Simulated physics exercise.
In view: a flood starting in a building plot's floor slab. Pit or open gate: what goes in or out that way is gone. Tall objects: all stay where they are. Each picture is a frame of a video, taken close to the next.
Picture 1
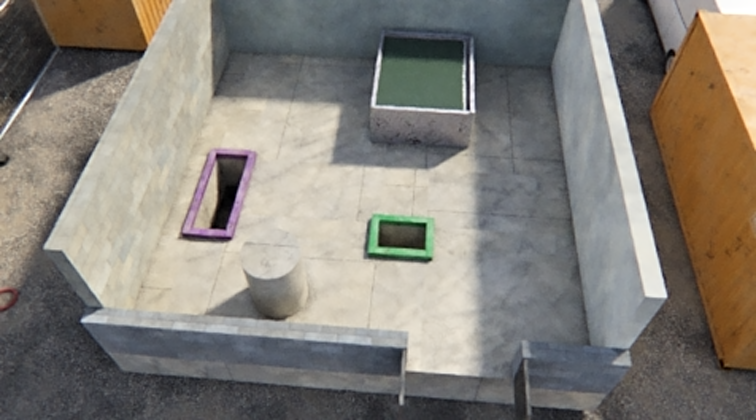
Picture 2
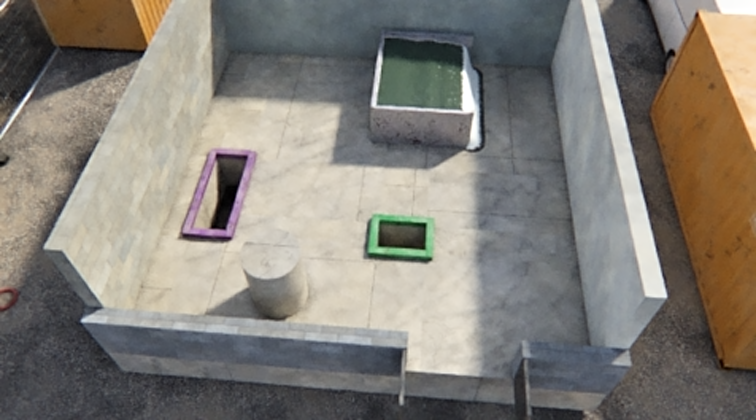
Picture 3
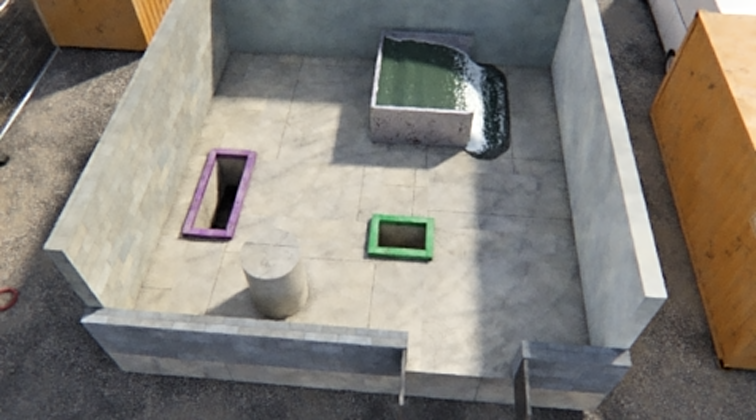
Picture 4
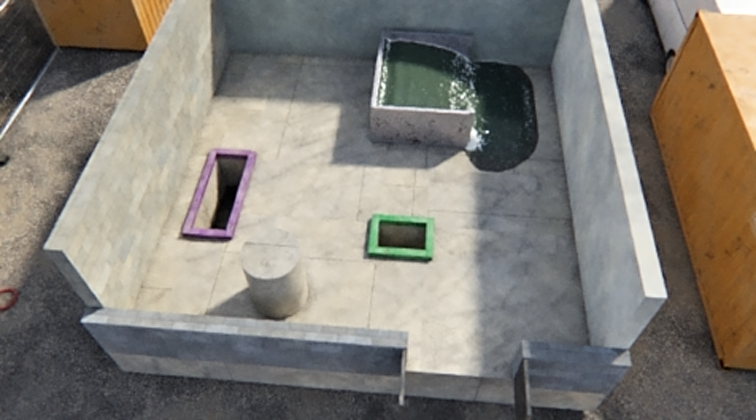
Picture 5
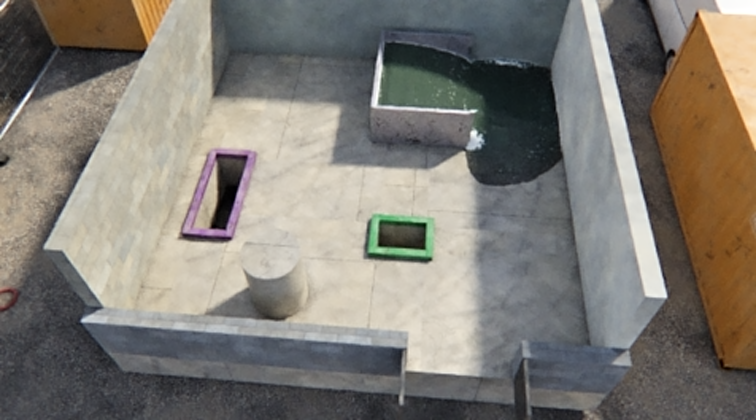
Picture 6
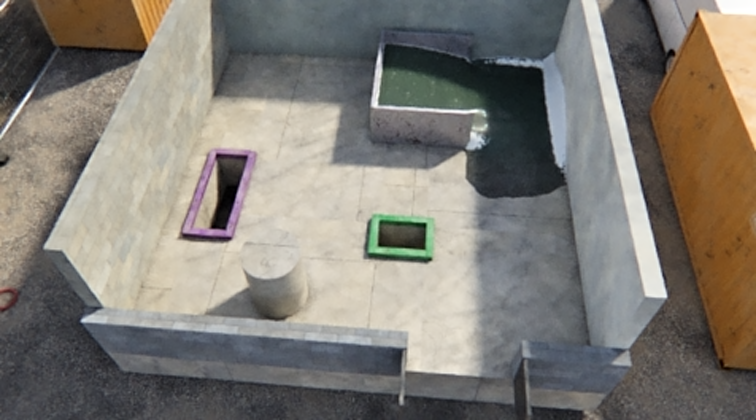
Dark green water spills from the right side of a raised concrete tank at the back of a walled, pale slab, seen from high above by a still camera. A purple-framed pit lies at left, a green-framed pit near the centre, a short grey cylinder at front, and orange blocks outside. The water spreads right to the wall, foaming white there, and creeps forward across the floor.
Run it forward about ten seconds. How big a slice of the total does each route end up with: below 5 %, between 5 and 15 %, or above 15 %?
One by one: The gate drains a share exceeding fifteen per cent; the purple pit drains a share short of five per cent; the green pit drains a share short of five per cent.
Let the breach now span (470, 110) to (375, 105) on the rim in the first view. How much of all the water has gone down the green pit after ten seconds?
The green pit gets 20 per cent.
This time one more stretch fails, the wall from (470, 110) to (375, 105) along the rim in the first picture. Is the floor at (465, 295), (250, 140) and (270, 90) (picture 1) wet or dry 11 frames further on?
Well, the first is hit by the spill, the next missed by the spill, the last missed by the spill.
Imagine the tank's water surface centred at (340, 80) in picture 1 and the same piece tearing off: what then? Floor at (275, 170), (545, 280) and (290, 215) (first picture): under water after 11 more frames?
Spot one unwetted, spot two wetted, spot three unwetted.
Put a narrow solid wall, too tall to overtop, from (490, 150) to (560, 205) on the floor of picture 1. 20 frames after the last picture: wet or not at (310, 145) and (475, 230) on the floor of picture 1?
Spared, then swamped.
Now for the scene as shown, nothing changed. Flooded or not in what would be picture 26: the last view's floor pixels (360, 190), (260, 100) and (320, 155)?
Taking them in the order given: Spared, then spared, then spared.
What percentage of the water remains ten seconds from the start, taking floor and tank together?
76 % or so.
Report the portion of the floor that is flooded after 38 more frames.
My estimate is roughly 60 percent.
A moment on, water covers 15 % of the floor; the gate 0 %, the purple pit 0 %, the green pit 0 %.
Next, water covers 25 % of the floor; the gate 0 %, the purple pit 0 %, the green pit 0 %.
Then, water covers 50 % of the floor; the gate 3 %, the purple pit 0 %, the green pit 0 %.
Later, water covers 60 % of the floor; the gate 16 %, the purple pit 0 %, the green pit 1 %.
In the end, water covers 90 % of the floor; the gate 24 %, the purple pit 0 %, the green pit 1 %.
